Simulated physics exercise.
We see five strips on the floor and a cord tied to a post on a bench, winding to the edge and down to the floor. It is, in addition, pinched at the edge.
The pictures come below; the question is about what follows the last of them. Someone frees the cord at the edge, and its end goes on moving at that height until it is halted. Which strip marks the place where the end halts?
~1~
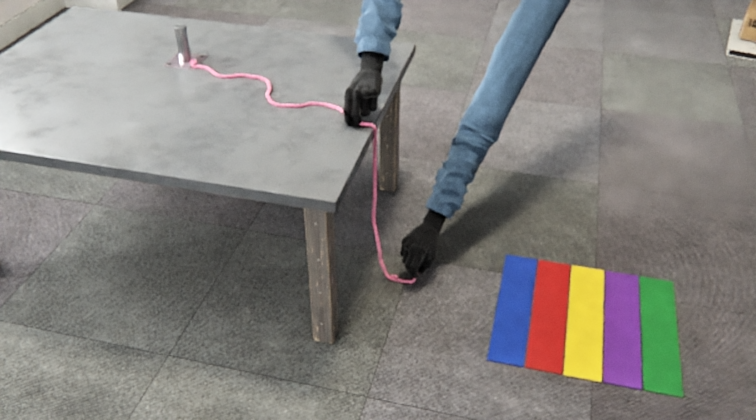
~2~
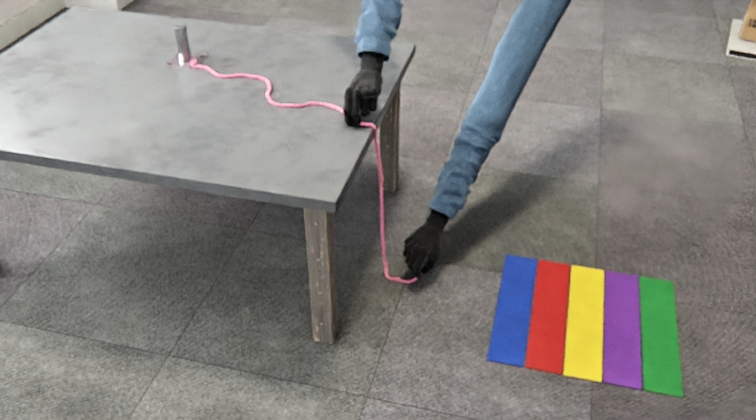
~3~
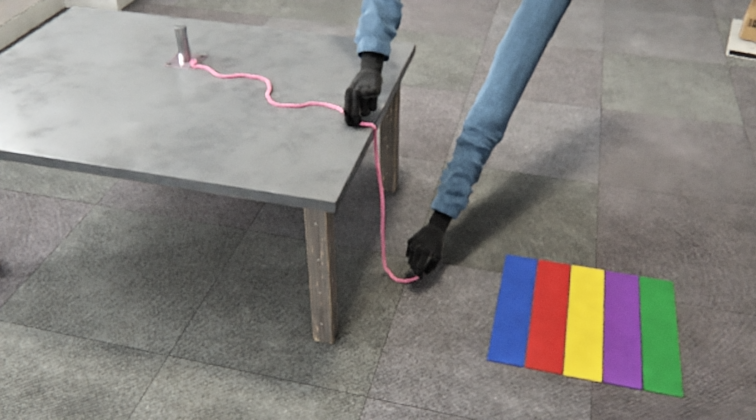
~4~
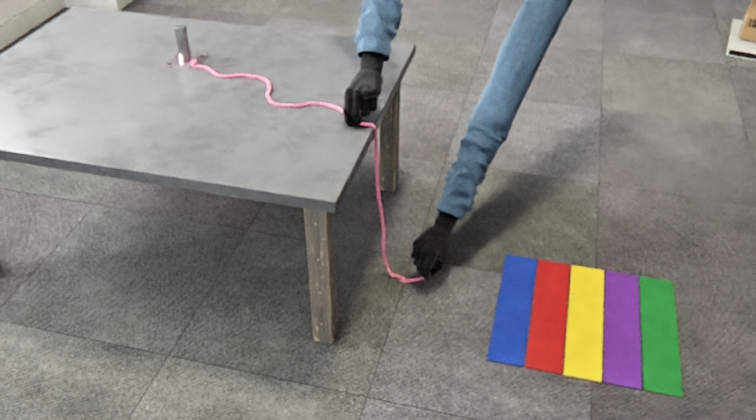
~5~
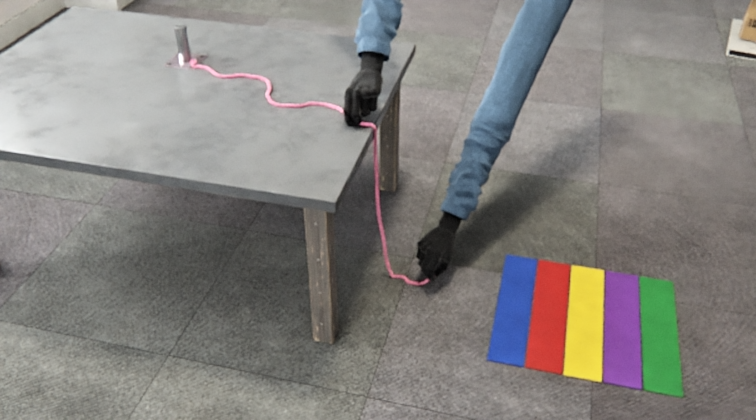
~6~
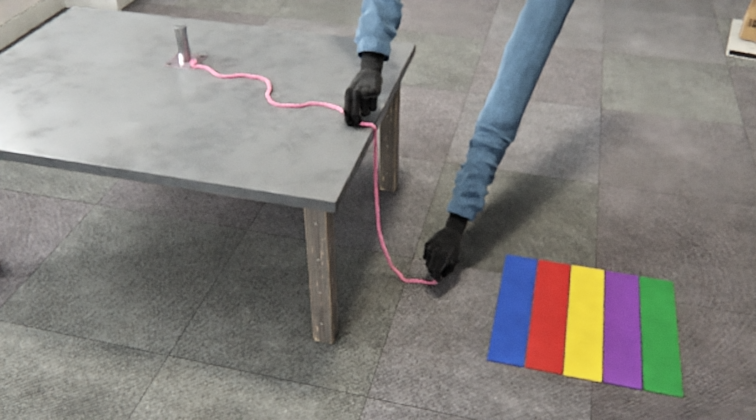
The yellow strip does.
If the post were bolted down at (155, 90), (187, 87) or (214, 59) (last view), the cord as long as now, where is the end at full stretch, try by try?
Taking the tries in turn, you get (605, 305), (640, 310) and (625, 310).
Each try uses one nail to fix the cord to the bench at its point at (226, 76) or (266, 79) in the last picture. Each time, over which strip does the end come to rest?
Try by try: Yellow, then yellow.
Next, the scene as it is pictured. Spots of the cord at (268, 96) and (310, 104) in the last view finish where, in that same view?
The first settles around (306, 91), the second around (353, 104).
Early on, end near (528, 292); over blue.
Midway, end near (572, 300); over yellow.
At the end of the slack, end near (598, 304); over yellow. It halts on the yellow strip.
